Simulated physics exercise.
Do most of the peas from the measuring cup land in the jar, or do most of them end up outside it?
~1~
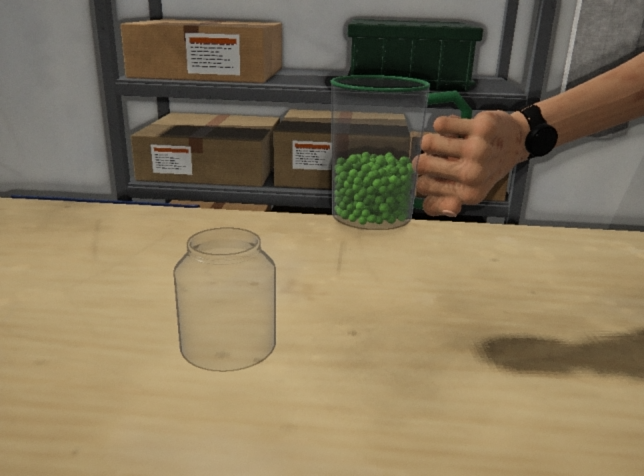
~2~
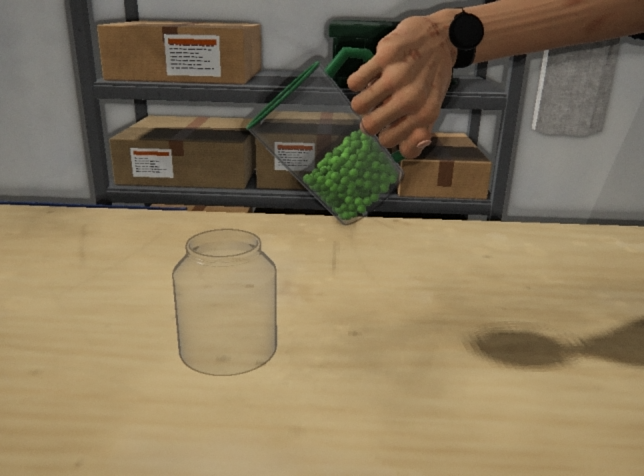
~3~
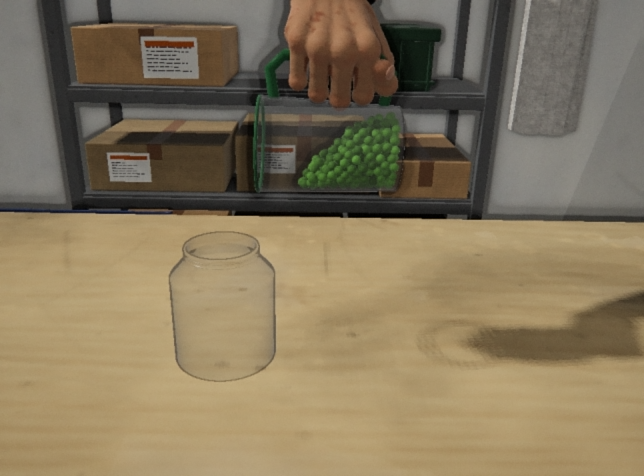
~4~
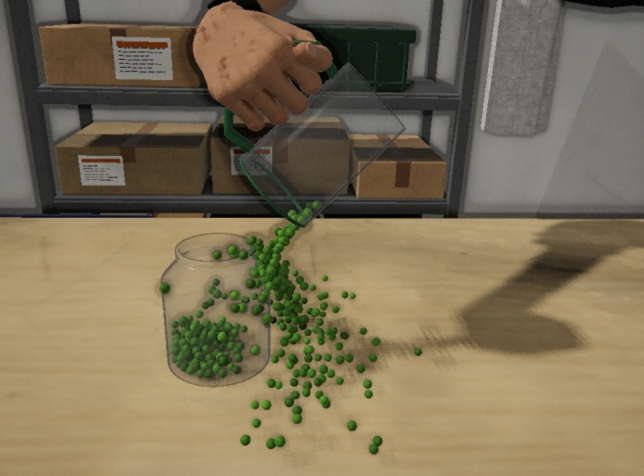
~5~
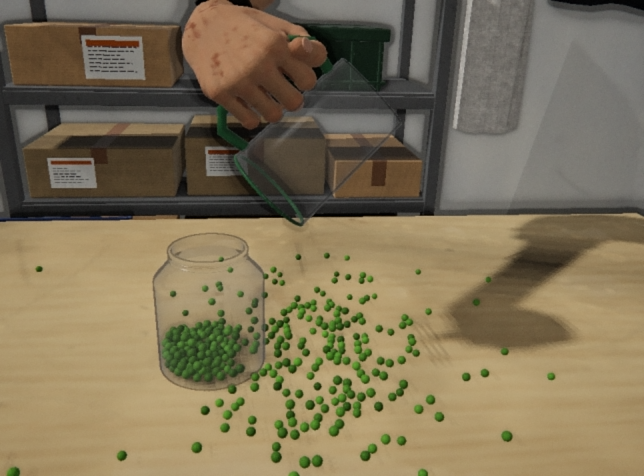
Most of them end up outside the jar, scattered over the table. A smaller share lands in the jar, and the cup is left practically empty.
